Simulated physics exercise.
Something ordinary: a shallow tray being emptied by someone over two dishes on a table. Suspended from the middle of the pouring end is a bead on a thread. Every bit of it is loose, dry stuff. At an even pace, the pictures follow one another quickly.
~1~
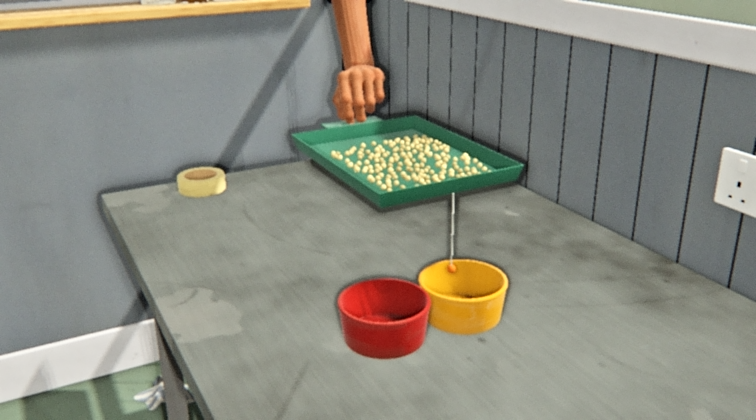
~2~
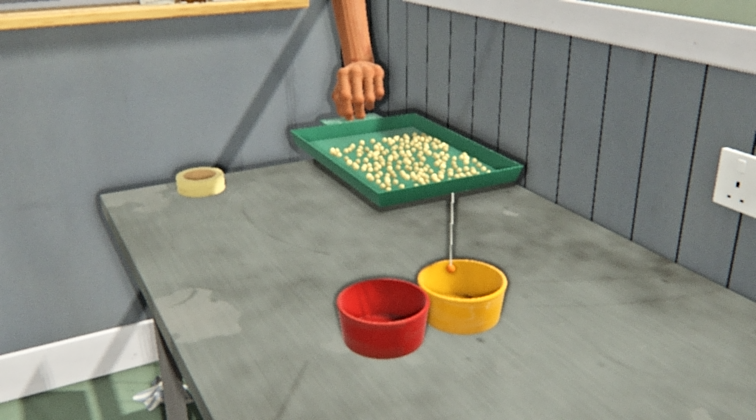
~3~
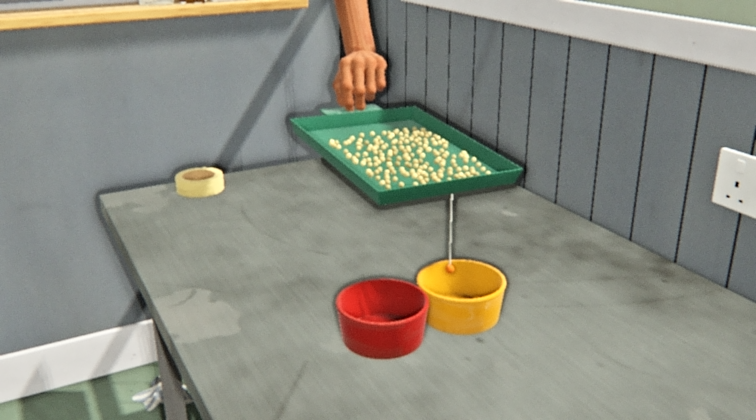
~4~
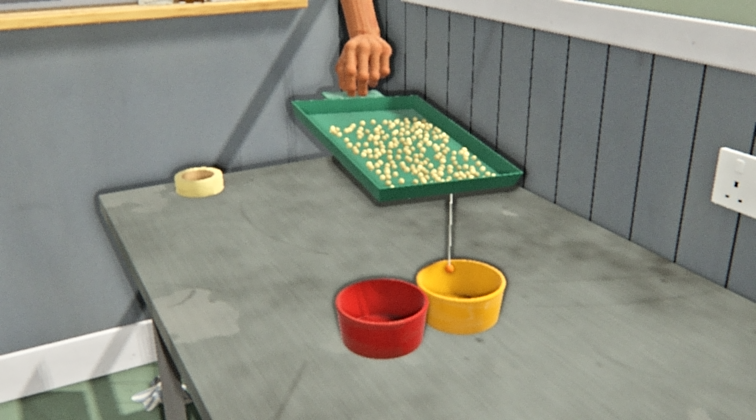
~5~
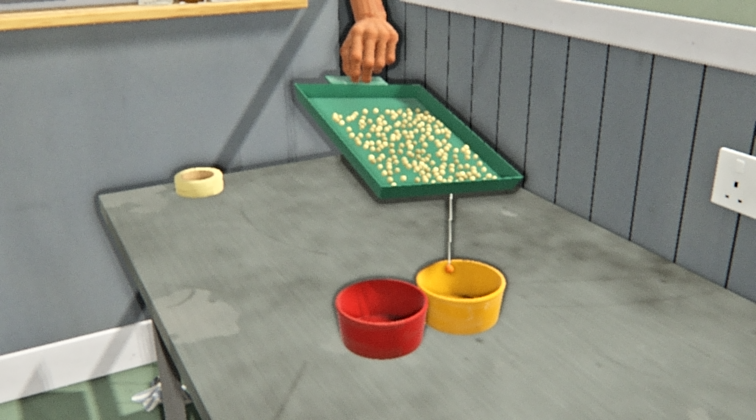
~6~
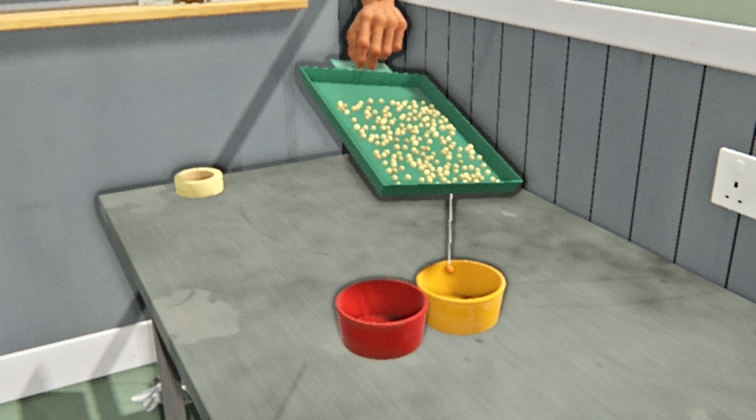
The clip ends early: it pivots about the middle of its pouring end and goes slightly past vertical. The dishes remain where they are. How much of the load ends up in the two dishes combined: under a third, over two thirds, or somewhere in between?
Under a third.
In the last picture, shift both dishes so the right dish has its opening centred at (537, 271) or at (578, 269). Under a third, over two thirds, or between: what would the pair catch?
To begin with: Over two thirds; after that: In the middle band.
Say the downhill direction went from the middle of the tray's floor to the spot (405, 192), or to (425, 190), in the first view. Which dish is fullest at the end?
First spot: The leftmost dish, second spot: The leftmost dish.
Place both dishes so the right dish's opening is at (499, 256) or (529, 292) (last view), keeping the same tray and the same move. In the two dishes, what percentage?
Around 70 % followed by around 30 %.
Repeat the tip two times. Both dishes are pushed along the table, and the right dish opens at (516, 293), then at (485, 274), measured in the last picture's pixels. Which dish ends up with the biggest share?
The first time round it's the one placed on the right, and the next time it's the one placed on the right.
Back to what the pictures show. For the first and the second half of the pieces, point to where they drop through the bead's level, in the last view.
Half one: (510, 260), half two: (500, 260).
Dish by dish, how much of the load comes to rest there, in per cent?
I'd say some 0 in a hundred wind up in the left dish, and some 20 in a hundred in the right.
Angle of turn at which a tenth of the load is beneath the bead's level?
70°.
Shortly afterwards, tray tipped steeply; the bulk on the tray; a little outside both; a little in the air.
Next, tray tipped past a quarter turn; a little on the tray; a little in the right dish; near half outside both; near a quarter in the air.
Some moments later, tray tipped past a quarter turn; near a quarter in the right dish; the bulk outside both.
In the end, tray tipped past a quarter turn; none at all in the left dish; near a quarter in the right dish; the bulk outside both.
